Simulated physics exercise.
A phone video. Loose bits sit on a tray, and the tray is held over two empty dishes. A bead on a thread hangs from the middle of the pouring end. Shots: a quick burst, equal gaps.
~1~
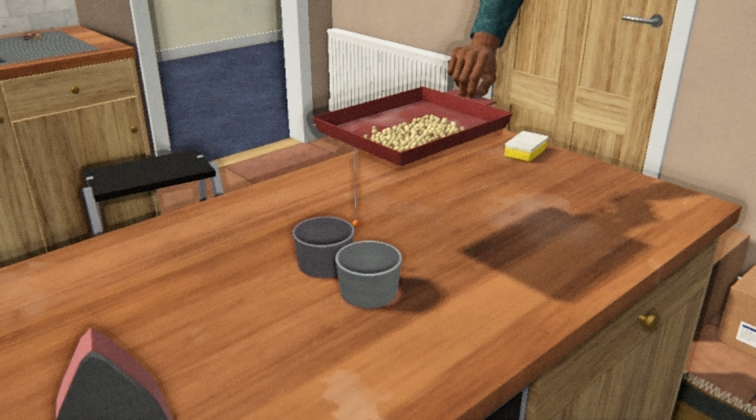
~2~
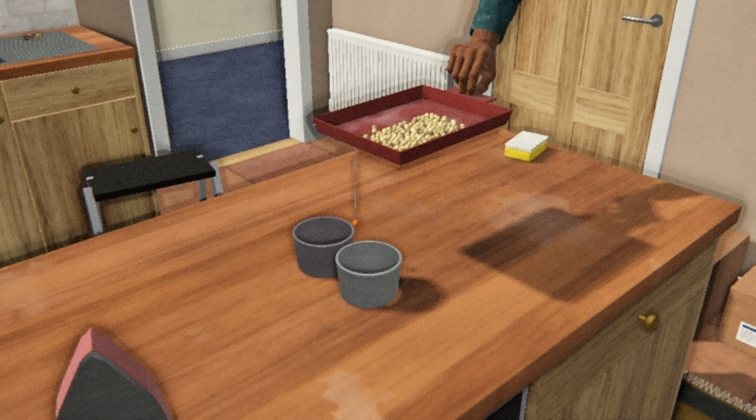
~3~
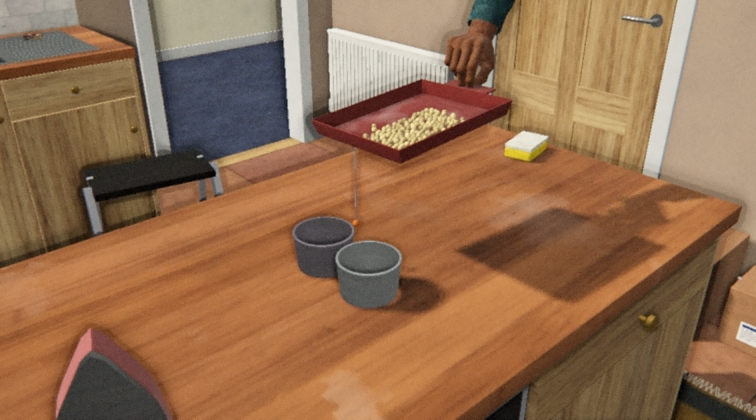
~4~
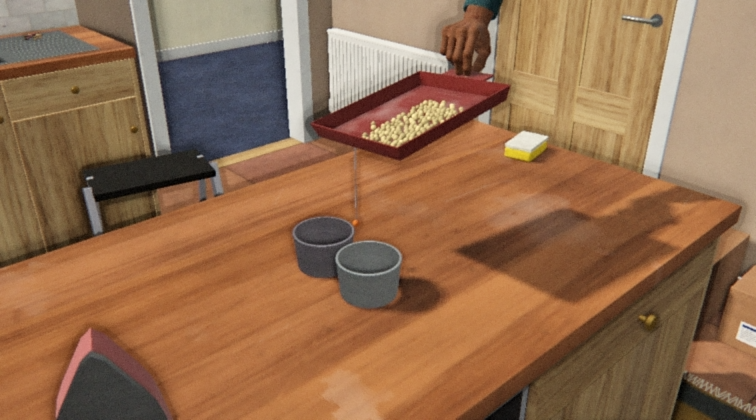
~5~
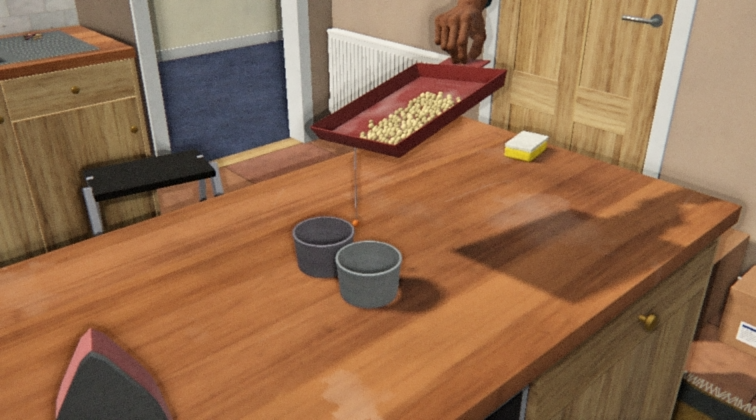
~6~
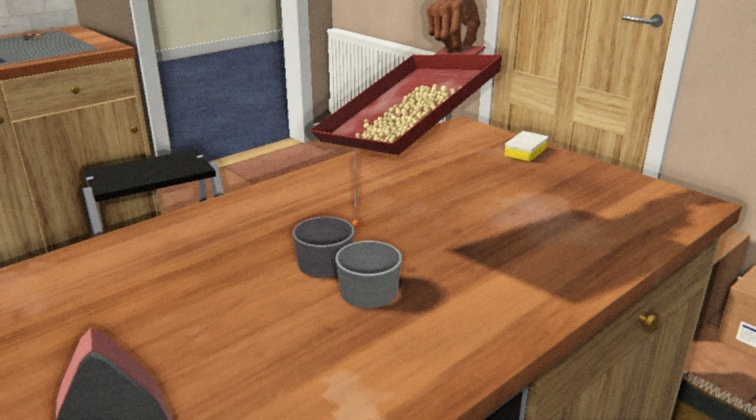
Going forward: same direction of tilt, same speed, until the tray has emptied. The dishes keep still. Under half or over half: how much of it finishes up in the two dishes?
Under half.
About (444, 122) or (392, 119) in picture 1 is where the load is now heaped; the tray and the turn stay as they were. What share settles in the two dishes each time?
In order, roughly 20 % and 20 %.
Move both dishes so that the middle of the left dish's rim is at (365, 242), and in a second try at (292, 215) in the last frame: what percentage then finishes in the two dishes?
Respectively 0 percent and 50 percent.
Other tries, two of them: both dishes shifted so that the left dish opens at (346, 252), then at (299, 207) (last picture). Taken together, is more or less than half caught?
Well, a minority share the first time and a majority share the next.
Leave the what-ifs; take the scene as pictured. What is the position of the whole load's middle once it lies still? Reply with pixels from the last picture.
It settles centred around (303, 247).
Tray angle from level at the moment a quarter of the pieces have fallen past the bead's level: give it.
That happens at around 90°.
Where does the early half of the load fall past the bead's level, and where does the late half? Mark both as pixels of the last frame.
I'd say around (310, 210) at first, then around (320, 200).
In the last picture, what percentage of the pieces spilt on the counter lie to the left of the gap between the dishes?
Near 80 %.
Just after the last frame, tray tipped steeply; almost all on the tray; just a few outside both; about a tenth in the air.
A moment on, tray tipped past a quarter turn; roughly a quarter on the tray; roughly a quarter in the left dish; roughly a quarter outside both; roughly a quarter in the air.
Further on, tray tipped past a quarter turn; roughly a third in the left dish; roughly two thirds outside both.
When it is over, tray tipped past a quarter turn; not one in the right dish; roughly a third in the left dish; roughly two thirds outside both.
